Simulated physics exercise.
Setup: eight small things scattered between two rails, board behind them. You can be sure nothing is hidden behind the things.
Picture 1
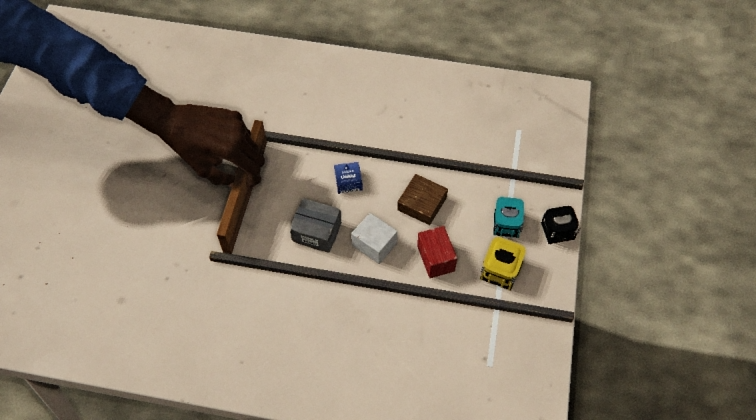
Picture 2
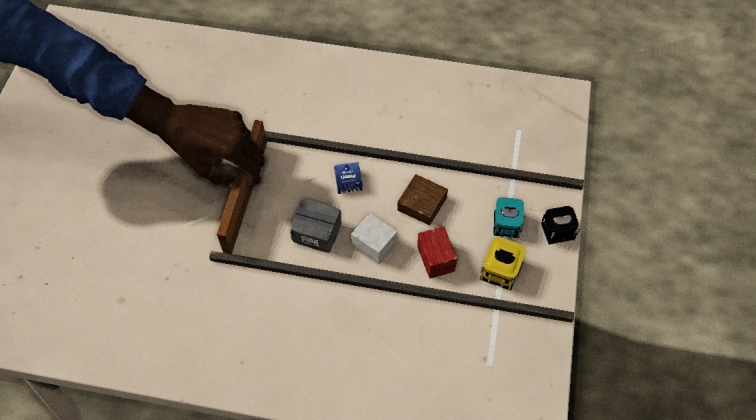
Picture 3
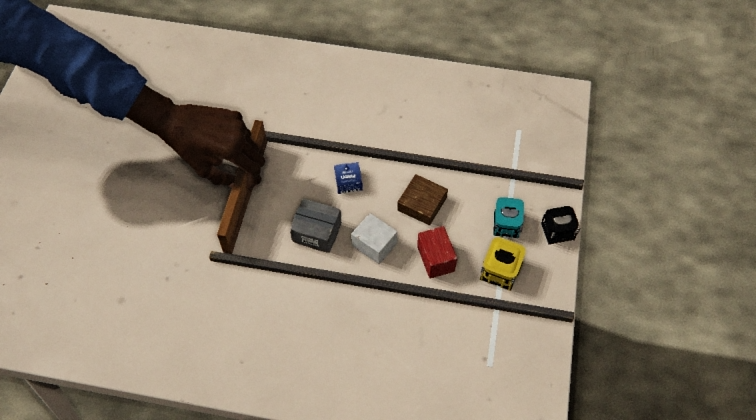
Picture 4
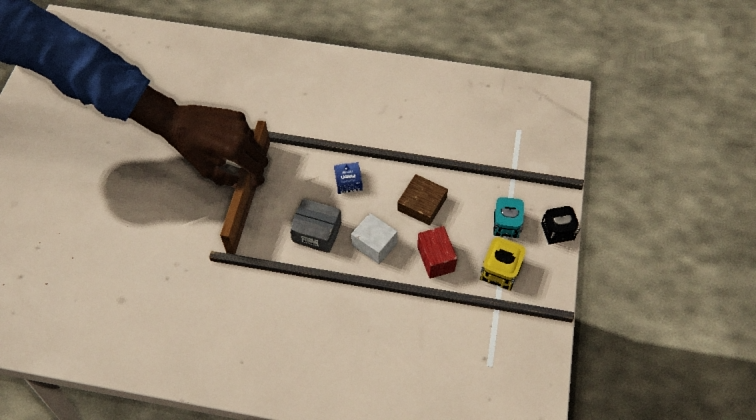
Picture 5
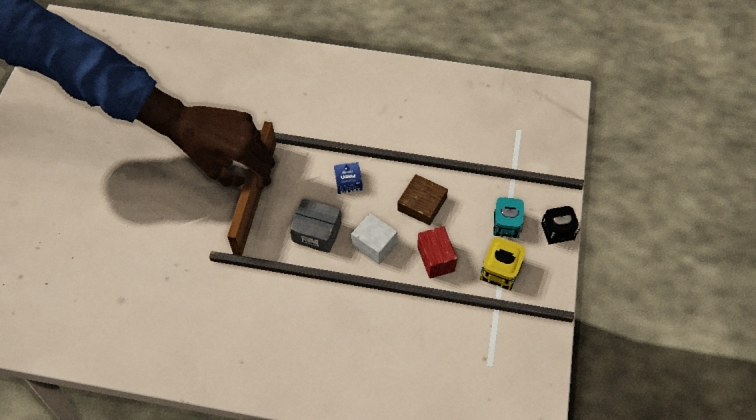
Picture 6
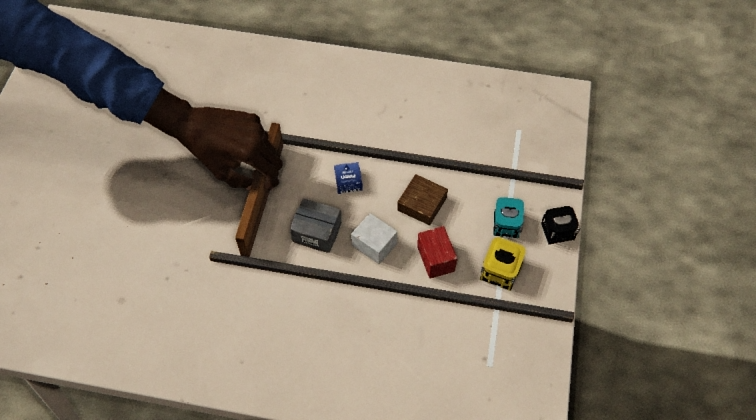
A hand slides a wooden board slightly right between two rails toward eight still, scattered objects.
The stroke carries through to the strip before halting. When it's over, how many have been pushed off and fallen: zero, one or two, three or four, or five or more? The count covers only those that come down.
By the end, three or four have fallen.
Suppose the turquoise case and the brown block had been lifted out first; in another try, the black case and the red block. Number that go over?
Tally of falls: 2 for the first try, 2 for the second.
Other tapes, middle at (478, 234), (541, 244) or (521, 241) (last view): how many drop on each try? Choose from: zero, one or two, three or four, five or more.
So, taking them in turn, I'd give 1 or 2; five or over; three or four.
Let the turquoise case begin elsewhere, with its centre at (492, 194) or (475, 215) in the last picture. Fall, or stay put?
Place by place, it goes off; goes off.
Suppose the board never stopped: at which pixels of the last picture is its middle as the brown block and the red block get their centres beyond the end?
Points: About (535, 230) and about (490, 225).
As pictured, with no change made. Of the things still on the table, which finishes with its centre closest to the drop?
That's the white block, it ends up nearest.
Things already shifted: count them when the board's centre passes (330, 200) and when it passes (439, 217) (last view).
I count 3 first and 7 after.
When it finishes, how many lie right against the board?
It touches 2.
Early on, none off yet; black case at rest near (560, 225); turquoise case at rest near (508, 218); yellow case at rest near (503, 263).
Finally, the number that fall off is three or four; lost, red block, yellow case, turquoise case and black case.
